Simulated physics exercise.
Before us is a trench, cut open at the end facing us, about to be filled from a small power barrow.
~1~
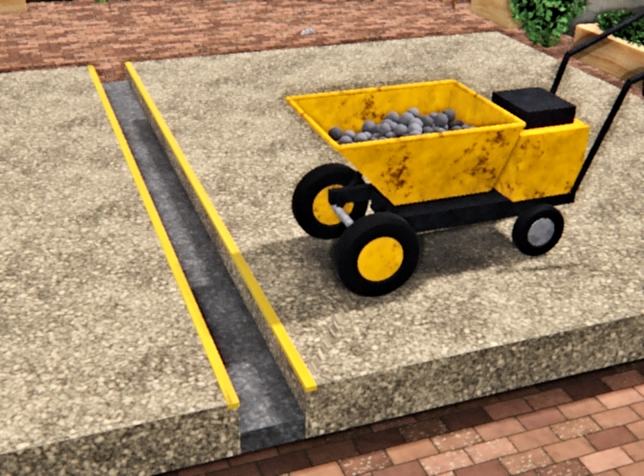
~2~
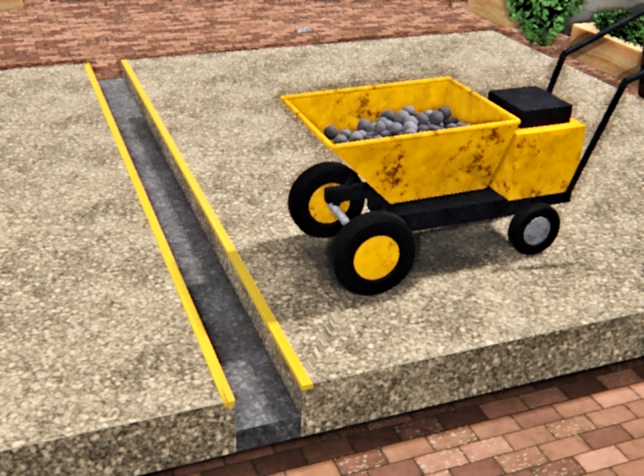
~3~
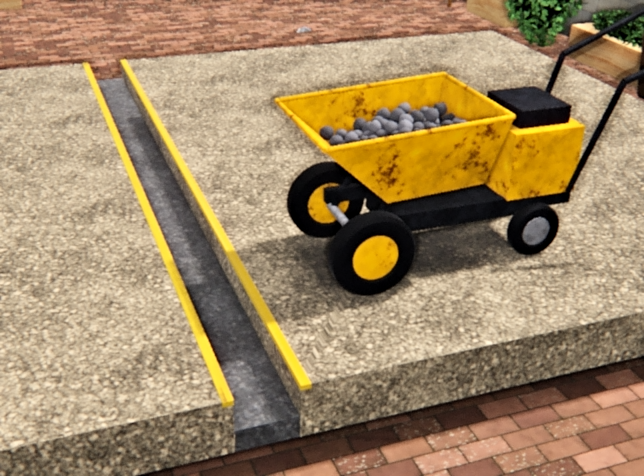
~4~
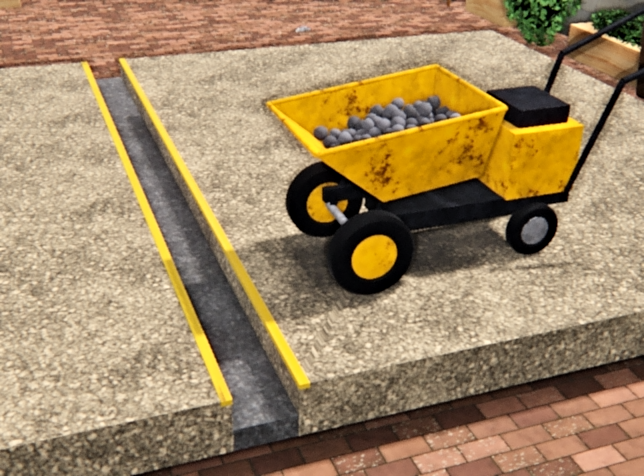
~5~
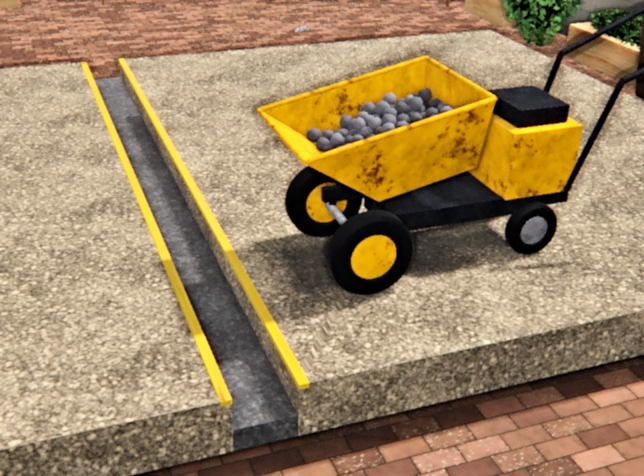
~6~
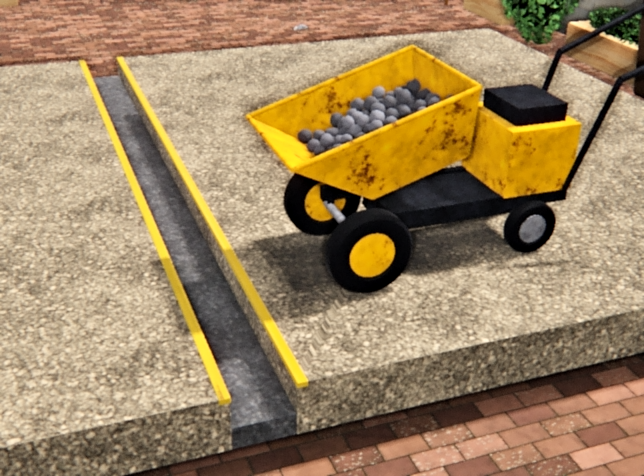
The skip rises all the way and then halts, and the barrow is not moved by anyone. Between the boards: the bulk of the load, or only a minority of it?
The bulk of it.
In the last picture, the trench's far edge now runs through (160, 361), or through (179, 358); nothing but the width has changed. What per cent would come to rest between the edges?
About 100 and 90 per cent.
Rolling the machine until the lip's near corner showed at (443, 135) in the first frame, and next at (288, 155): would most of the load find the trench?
Respectively: A smaller portion, a smaller portion.
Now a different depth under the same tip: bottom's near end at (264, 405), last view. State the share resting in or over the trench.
About 50 per cent.
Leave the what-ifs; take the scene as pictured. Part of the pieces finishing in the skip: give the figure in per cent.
Roughly 0 percent.
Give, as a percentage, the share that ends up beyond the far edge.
Around 35 per cent.
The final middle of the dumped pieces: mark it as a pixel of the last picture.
Once it all stops, the middle lies near (193, 290).
Soon after the last picture, skip tipped steeply; all in the skip.
A little later, skip tipped steeply; most in the skip; about a quarter in or heaped over the trench; a small part beyond it; a stray few falling.
Later still, skip tipped right over; a stray few in the skip; about two thirds in or heaped over the trench; about a third beyond it.
At rest, skip tipped right over; about two thirds in or heaped over the trench; about a third beyond it.
